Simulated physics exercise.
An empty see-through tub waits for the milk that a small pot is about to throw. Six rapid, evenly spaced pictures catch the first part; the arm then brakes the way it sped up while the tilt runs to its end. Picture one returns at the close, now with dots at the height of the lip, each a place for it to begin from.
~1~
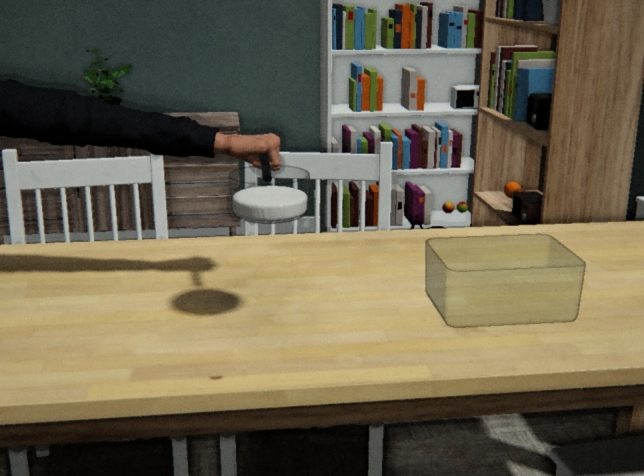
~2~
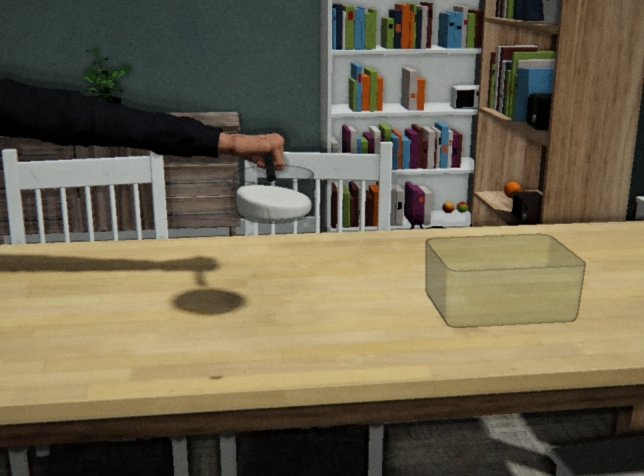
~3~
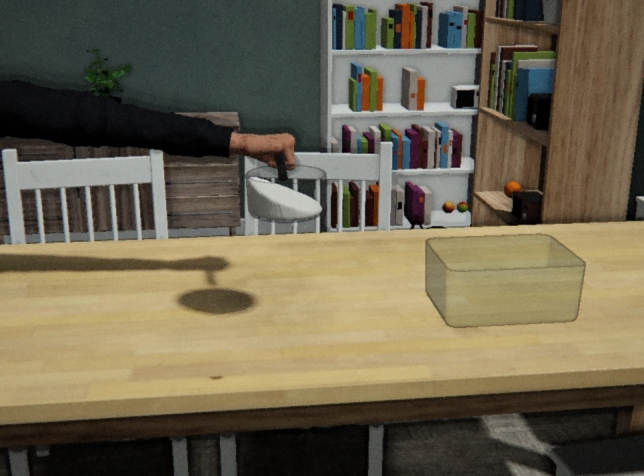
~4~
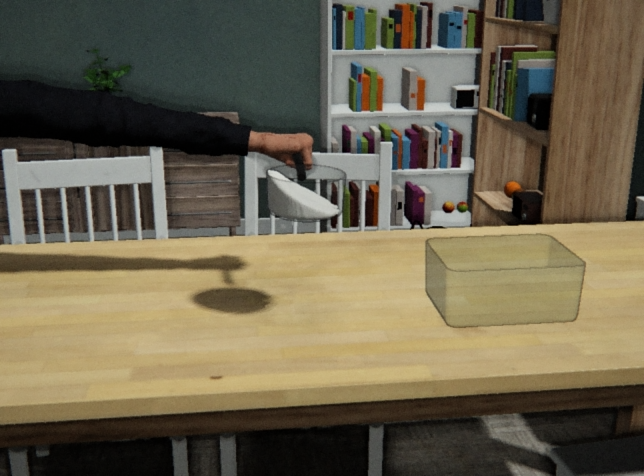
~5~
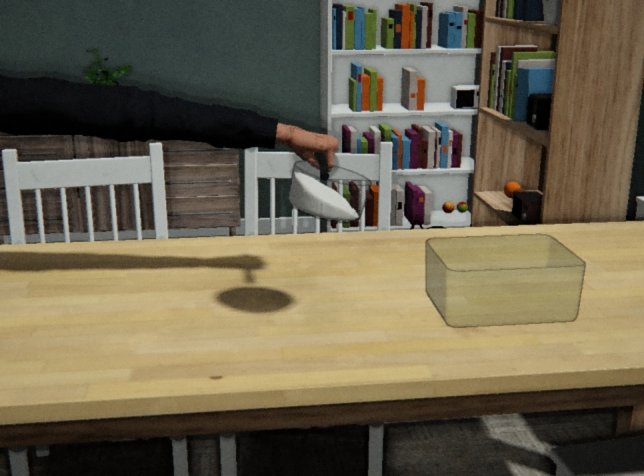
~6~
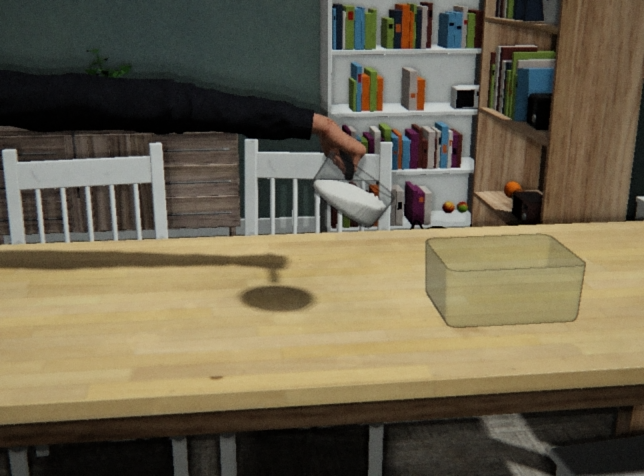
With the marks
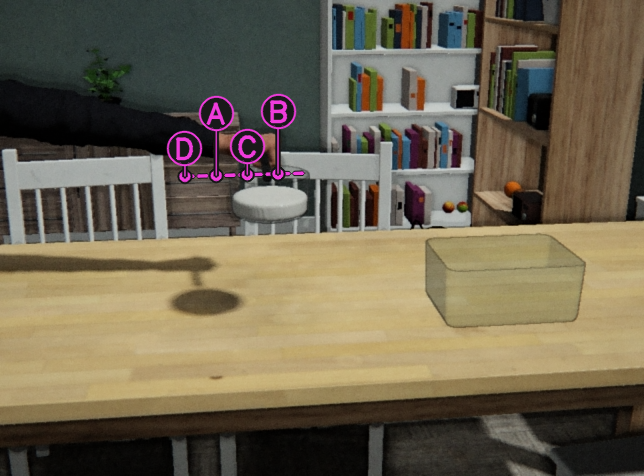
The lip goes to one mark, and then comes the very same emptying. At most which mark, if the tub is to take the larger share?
Place B just does it.
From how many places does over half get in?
One.
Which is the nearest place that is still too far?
Here it is place C.
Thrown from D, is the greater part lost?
Yes, that goes wrong.
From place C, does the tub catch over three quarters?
No.
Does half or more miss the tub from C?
Yes.
On the marked copy, A at (216, 175); B at (278, 173); C at (247, 174); D at (184, 176).
With A, about 5 % lands in the tub, 91 % falls short and 4 % goes beside or beyond.
With B, about 70 % lands in the tub, 23 % falls short and 7 % goes beside or beyond.
With C, about 30 % lands in the tub, 63 % falls short and 7 % goes beside or beyond.
With D, about 0 % lands in the tub, 99 % falls short.
